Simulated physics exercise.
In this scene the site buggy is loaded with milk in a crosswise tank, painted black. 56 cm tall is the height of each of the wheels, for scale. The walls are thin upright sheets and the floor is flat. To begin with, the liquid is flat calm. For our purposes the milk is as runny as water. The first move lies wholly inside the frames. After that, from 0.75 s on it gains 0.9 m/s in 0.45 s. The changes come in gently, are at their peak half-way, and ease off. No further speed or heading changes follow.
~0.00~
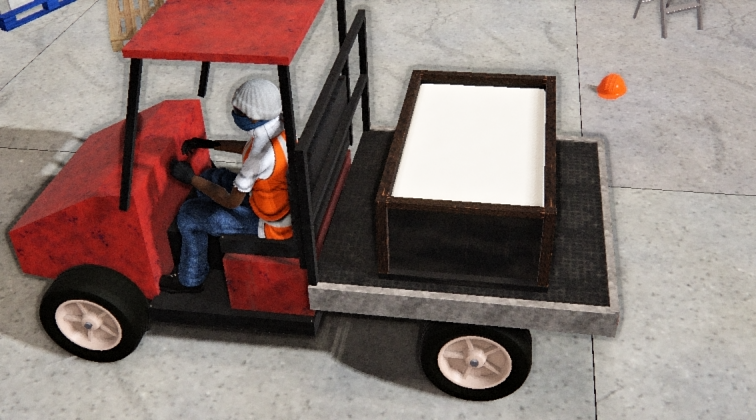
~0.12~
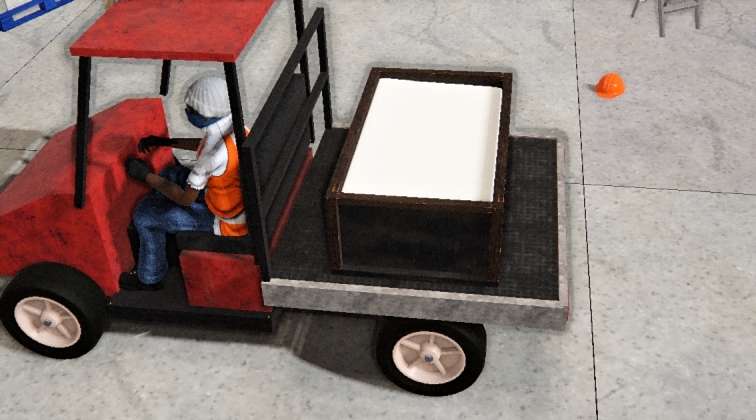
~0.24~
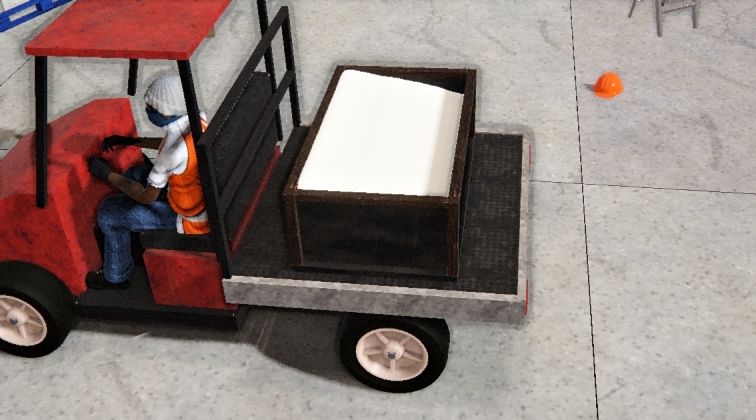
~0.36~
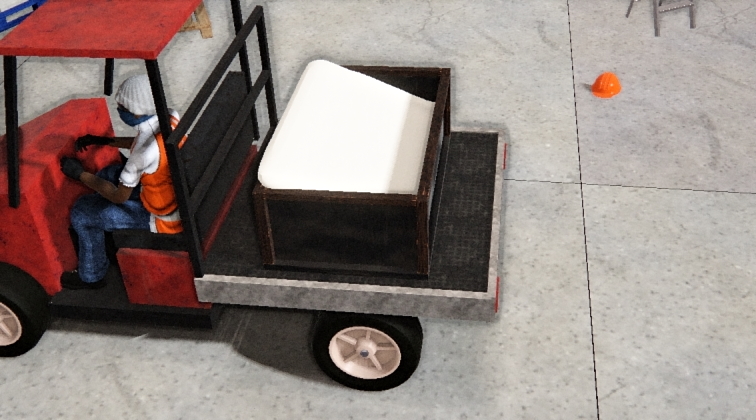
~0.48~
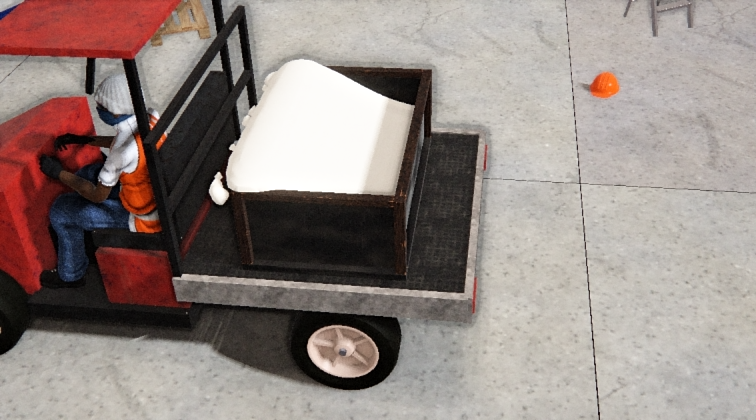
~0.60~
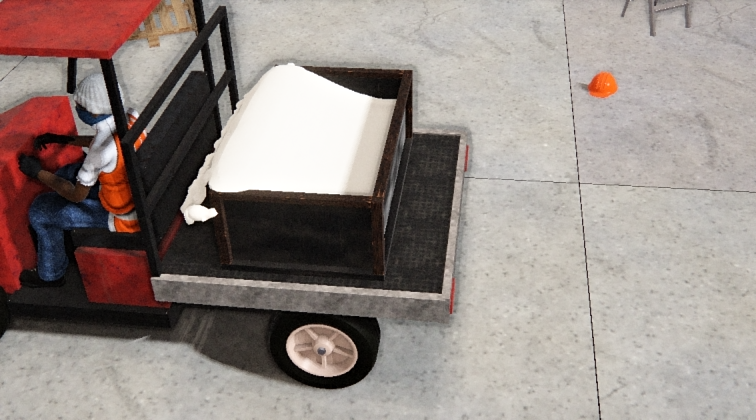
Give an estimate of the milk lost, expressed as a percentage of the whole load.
Roughly 15 per cent of the load is lost.
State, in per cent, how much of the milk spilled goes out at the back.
Close to 50% of it goes that way.
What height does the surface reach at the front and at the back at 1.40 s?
Some 34 cm in front and some 32 cm behind.
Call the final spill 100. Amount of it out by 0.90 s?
40 %.
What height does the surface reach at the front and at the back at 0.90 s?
I'd say some 26 centimetres in front and some 50 centimetres behind.
Then, 0.90 s in, front 26 cm, middle 32 cm, back 49 cm above the floor; the loss stands at 6 per cent, over the front.
Then, 1.40 s in, front 34 cm, middle 32 cm, back 33 cm above the floor; the loss stands at 12 per cent, over the back and the front.
Then, 1.90 s in, front 34 cm, middle 32 cm, back 26 cm above the floor; the loss stands at 13 per cent, over the back and the front.
Then, 4.18 s in, the loss stands at 15 per cent, over the back and the front, 48 of 311 litres.
